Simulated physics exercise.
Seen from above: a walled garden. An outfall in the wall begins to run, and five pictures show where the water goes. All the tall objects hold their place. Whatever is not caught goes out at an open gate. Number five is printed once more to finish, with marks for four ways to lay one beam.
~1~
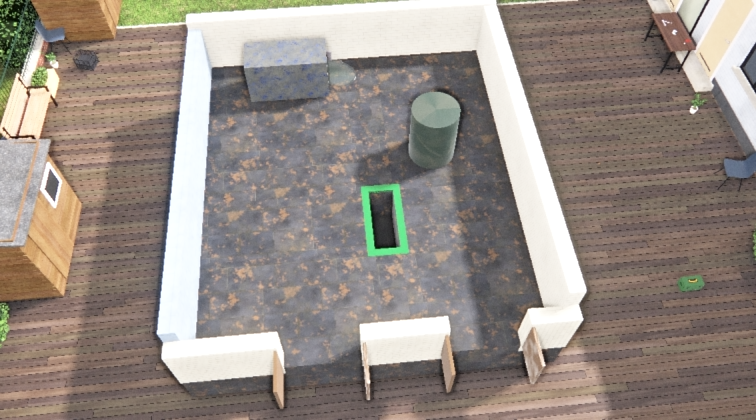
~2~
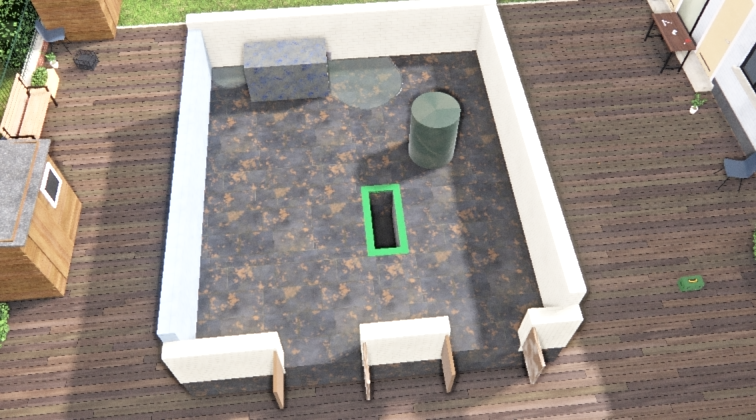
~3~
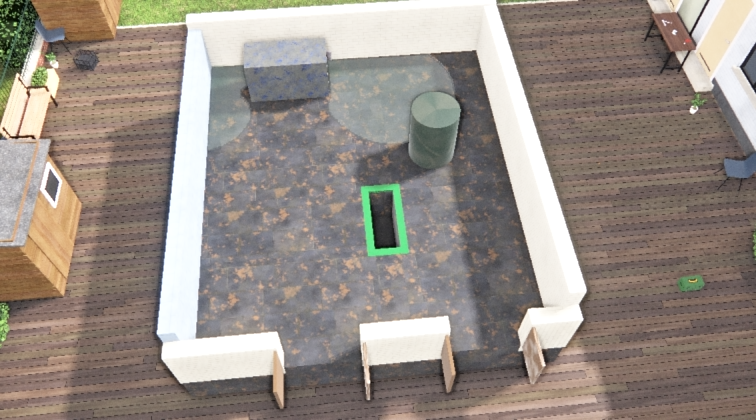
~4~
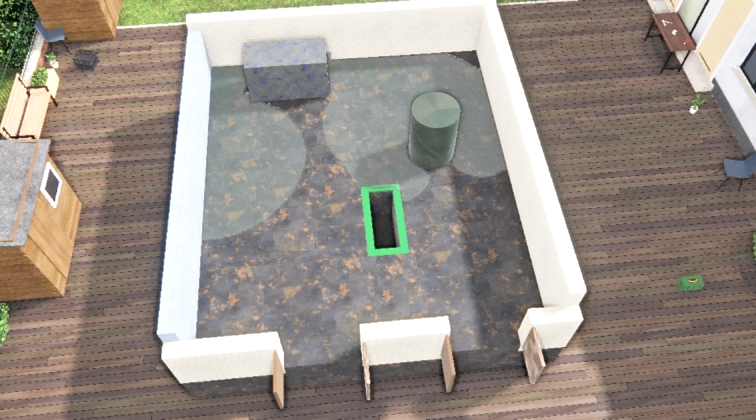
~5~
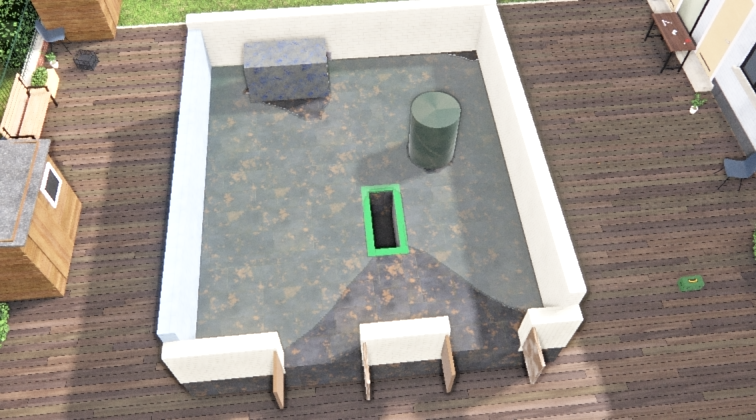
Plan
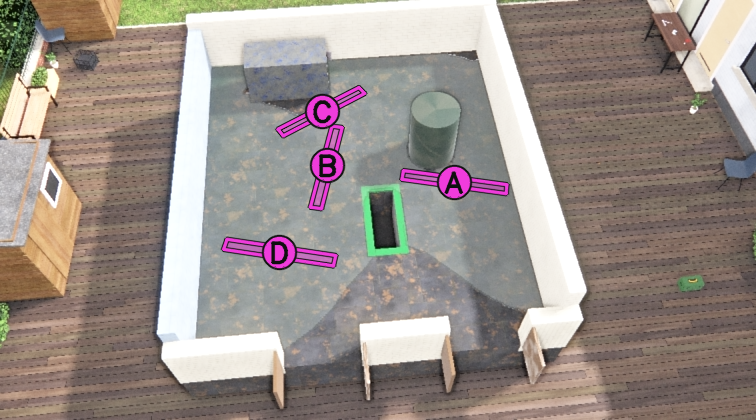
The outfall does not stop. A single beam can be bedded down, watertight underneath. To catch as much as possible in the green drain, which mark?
Go for D.
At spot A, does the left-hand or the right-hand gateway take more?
The left one.
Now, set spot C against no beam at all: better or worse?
Worse.
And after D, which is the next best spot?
That is spot A.
In magenta, A from (402, 174) to (506, 189); B from (315, 207) to (337, 126); C from (280, 132) to (361, 90); D from (225, 244) to (334, 260).
With A, about 19 % of the stream goes into the green drain, about 79 % out by the gates.
With B, about 12 % of the stream goes into the green drain, about 88 % out by the gates.
With C, about 11 % of the stream goes into the green drain, about 89 % out by the gates.
With D, about 31 % of the stream goes into the green drain, about 69 % out by the gates.
